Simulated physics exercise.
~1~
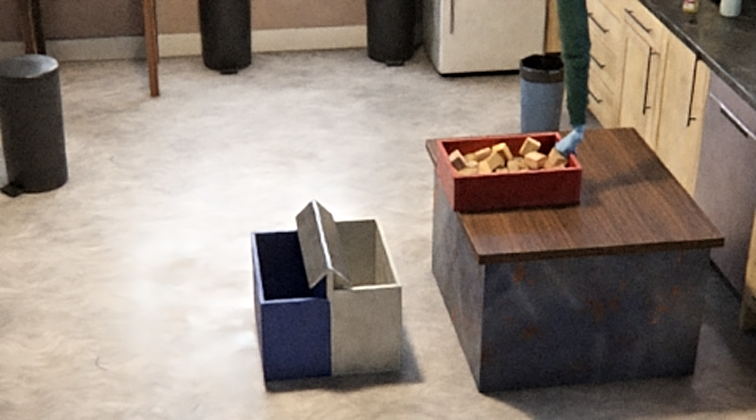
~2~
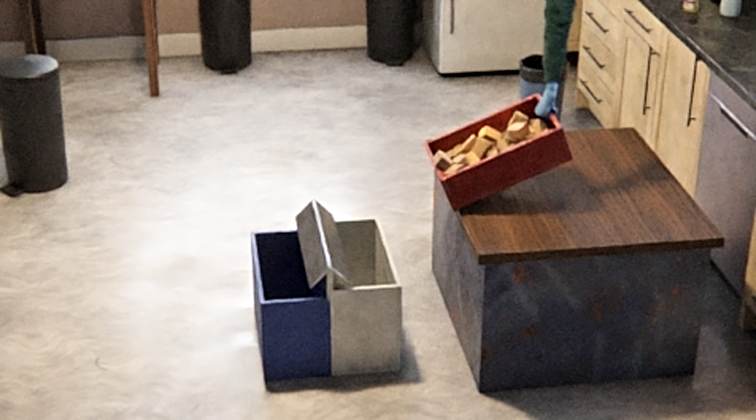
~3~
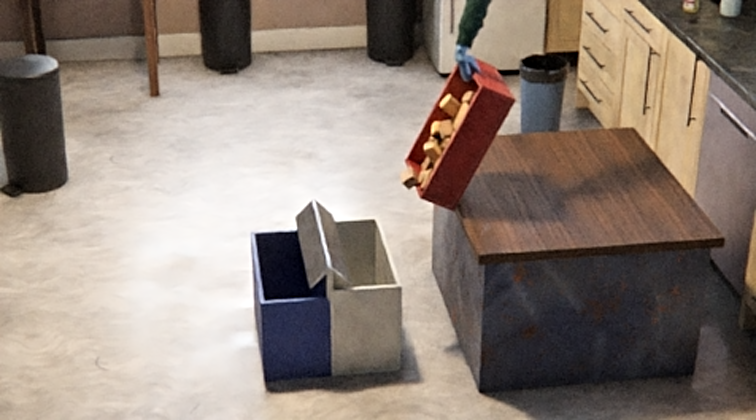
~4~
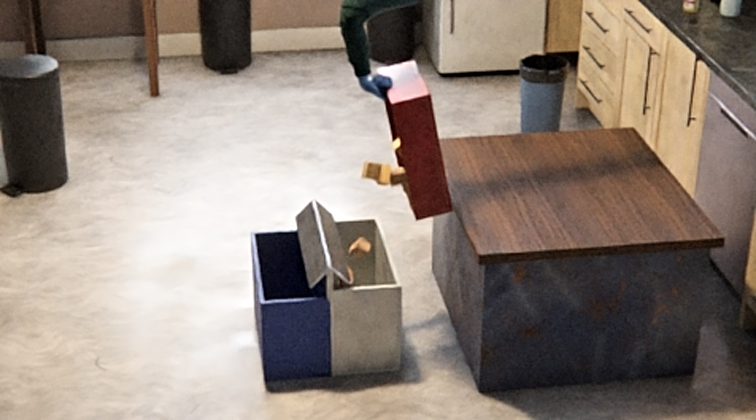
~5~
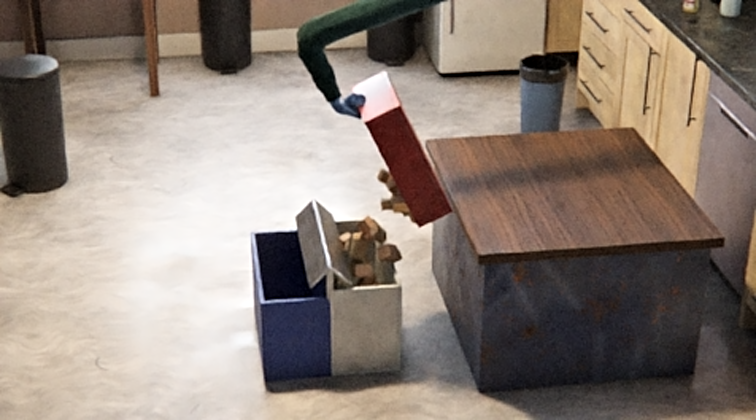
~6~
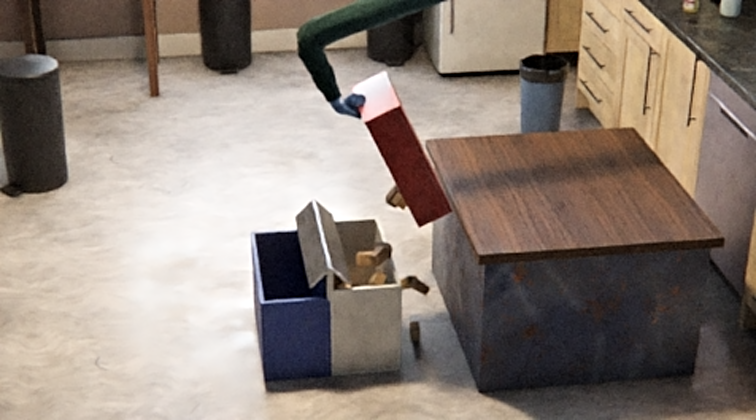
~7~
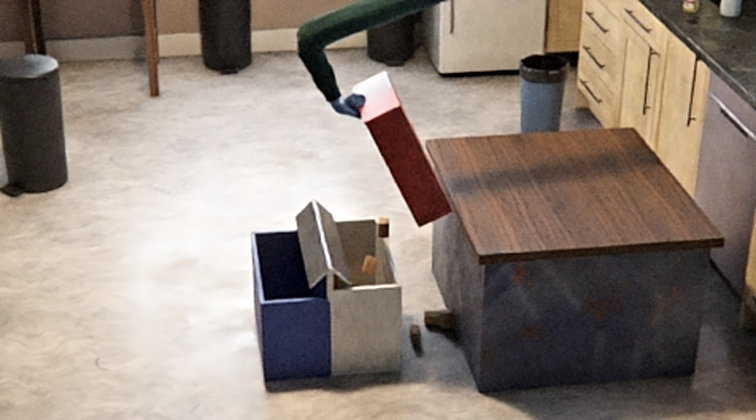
In a room with a pale mottled floor and wooden cabinets along the right, seen from above, a red tote of timber offcuts sits on a brown-topped bench. Left of the bench stand a white tote and, beyond it, a blue tub, with a roof-shaped splitter over their shared wall. A blue-gloved hand in a green sleeve lifts and tips the red tote leftward over the bench's edge. Offcuts tumble into the white tote, and a few drop short. Finally the red tote hangs steeply tilted, with pieces in the white tote and a few on the floor beside the bench.
